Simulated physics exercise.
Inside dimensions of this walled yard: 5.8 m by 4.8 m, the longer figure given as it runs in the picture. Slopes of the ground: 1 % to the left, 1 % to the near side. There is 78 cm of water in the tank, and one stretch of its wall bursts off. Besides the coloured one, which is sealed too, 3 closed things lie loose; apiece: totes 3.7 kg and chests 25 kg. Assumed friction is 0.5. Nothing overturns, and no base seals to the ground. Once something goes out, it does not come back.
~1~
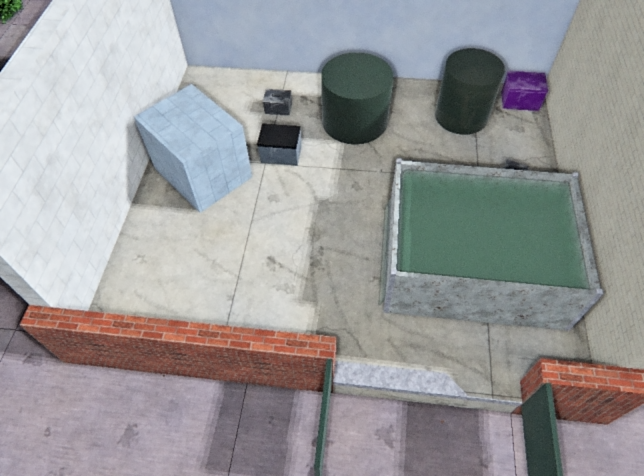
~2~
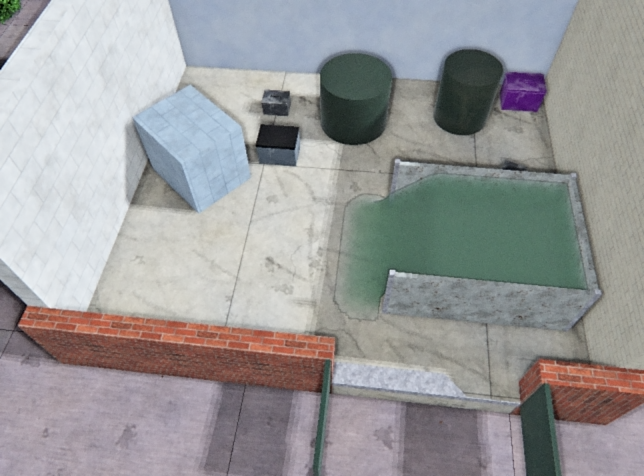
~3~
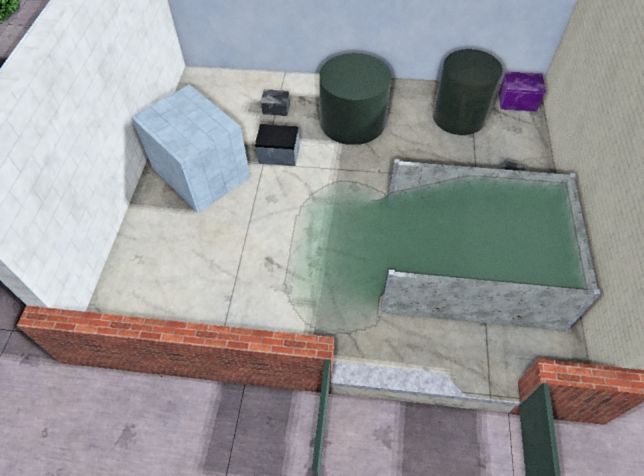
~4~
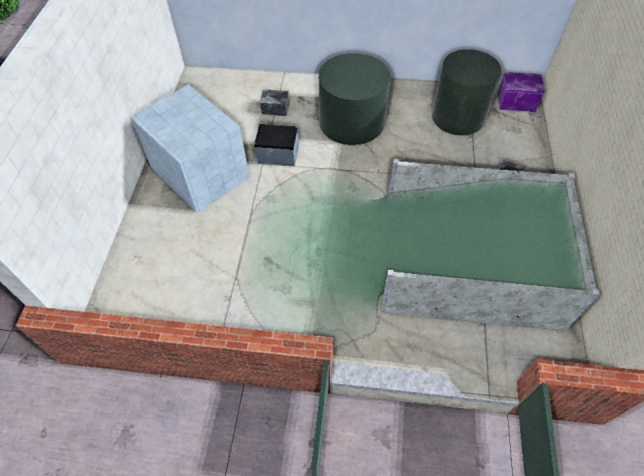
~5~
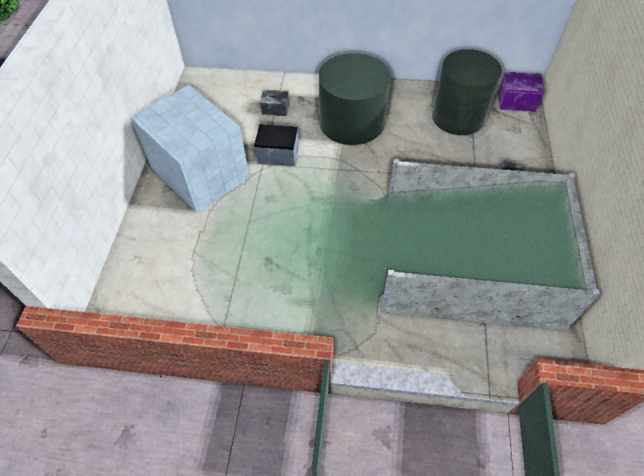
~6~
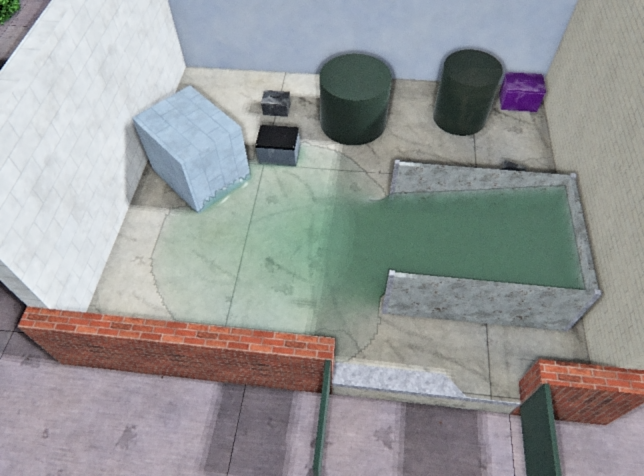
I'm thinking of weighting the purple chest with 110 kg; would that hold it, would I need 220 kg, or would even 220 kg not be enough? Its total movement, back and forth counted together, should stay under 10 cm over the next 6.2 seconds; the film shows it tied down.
Honestly, the lighter one cuts it.
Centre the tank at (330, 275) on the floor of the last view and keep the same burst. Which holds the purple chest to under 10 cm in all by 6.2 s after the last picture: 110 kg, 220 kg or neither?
For that case: Lighter one suffices.
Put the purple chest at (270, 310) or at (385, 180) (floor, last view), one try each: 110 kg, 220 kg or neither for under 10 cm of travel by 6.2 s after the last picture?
Try 1: Lesser mass sufficient. Try 2: Lesser mass sufficient.
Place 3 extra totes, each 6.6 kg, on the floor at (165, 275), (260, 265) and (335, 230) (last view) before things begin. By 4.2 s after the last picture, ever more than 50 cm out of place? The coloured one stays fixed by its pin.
Order as listed: Outside the limit, outside the limit, outside the limit.
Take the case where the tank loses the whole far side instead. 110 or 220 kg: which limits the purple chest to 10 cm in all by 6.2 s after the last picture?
Then, in short, the larger is needed.
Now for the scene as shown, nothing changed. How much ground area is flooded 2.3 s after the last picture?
Somewhere around 18 m2, roughly.
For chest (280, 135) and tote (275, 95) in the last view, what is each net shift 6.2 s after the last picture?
The first has moved 140 cm and the second 250 cm from the start.
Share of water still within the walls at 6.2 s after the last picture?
Still held: Near 92 %.
Then, 0.6 s after the last picture the purple chest would be 0 cm from its start with 110 kg and 0 cm from its start with 220 kg; 0 cm of water round it then.
Then, 2.3 s after the last picture the purple chest would be 0 cm from its start with 110 kg and 0 cm from its start with 220 kg; 0 cm of water round it then.
Then, 4.2 s after the last picture the purple chest would be 0 cm from its start with 110 kg and 0 cm from its start with 220 kg; 0 cm of water round it then.
Then, 6.2 s after the last picture the purple chest would be 0 cm from its start with 110 kg and 0 cm from its start with 220 kg; 7 cm of water round it then.
